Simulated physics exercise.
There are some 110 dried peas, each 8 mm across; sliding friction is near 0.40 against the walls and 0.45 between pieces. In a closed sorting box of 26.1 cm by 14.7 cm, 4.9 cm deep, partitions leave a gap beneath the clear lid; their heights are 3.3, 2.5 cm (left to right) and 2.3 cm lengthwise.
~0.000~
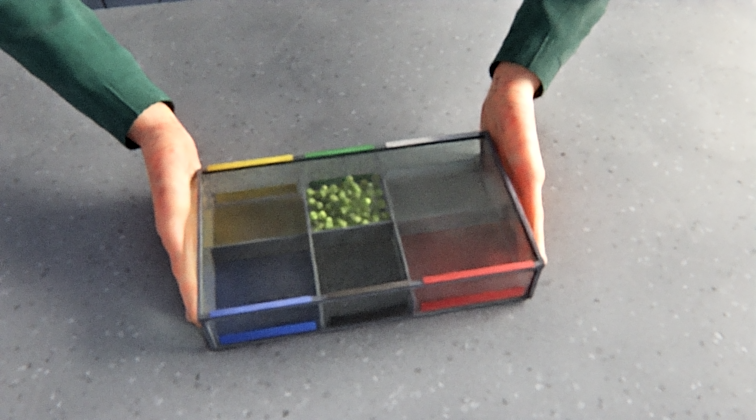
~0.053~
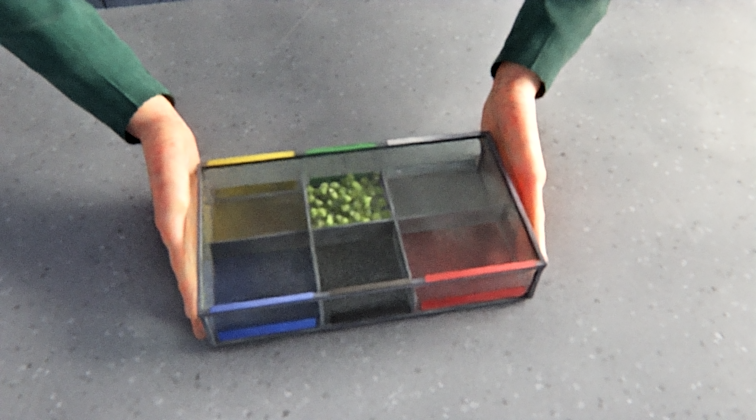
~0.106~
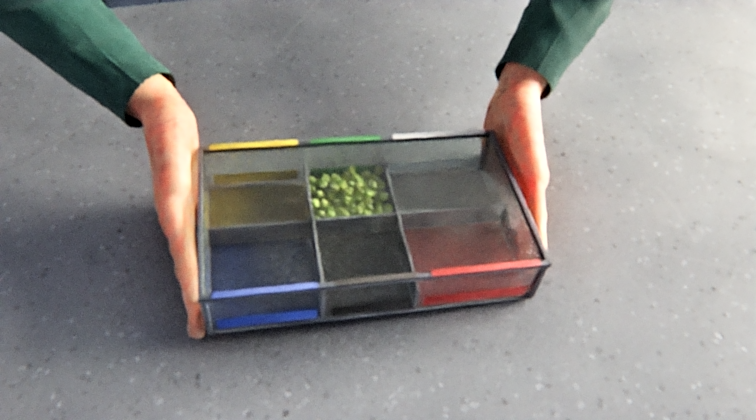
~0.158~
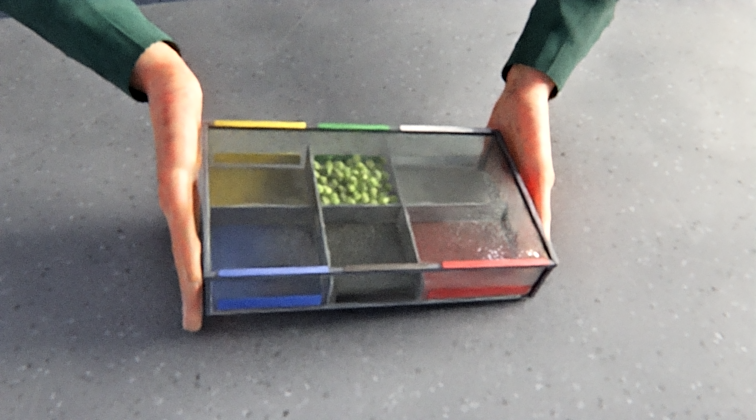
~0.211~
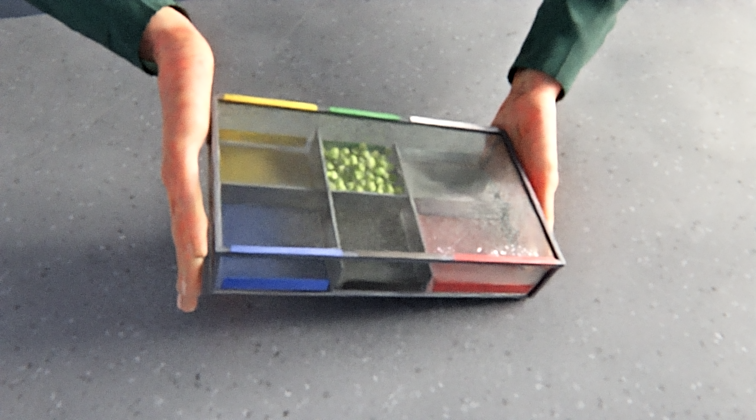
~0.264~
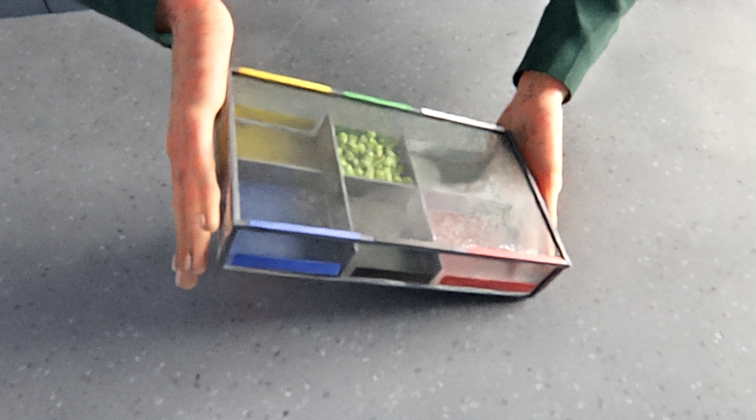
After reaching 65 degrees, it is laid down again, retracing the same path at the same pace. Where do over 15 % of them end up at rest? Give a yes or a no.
Red - no; blue - no; green - yes; yellow - no; white - yes; black - no.
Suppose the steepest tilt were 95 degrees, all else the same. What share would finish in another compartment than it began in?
Result: Some 95 %.
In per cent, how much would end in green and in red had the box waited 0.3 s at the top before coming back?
Final amounts would be green 80% and red 0%.
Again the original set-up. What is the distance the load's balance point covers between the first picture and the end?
Around 4.0 centimetres.
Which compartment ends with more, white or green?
The green compartment ends up with more.
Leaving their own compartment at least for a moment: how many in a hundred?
Around 25 in a hundred.
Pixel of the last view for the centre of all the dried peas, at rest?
(374, 210) or so.
After 0.75 s, tilt 62 degrees; green 85 %, white 15 %.
Then, at 1.08 s, tilt 24 degrees; green 75 %, white 25 %.
After 1.50 s, tilt 0 degrees; green 75 %, white 25 %.
At rest (1.9 s), red 0 %, blue 0 %, green 75 %, yellow 0 %, white 25 %, black 0 %.
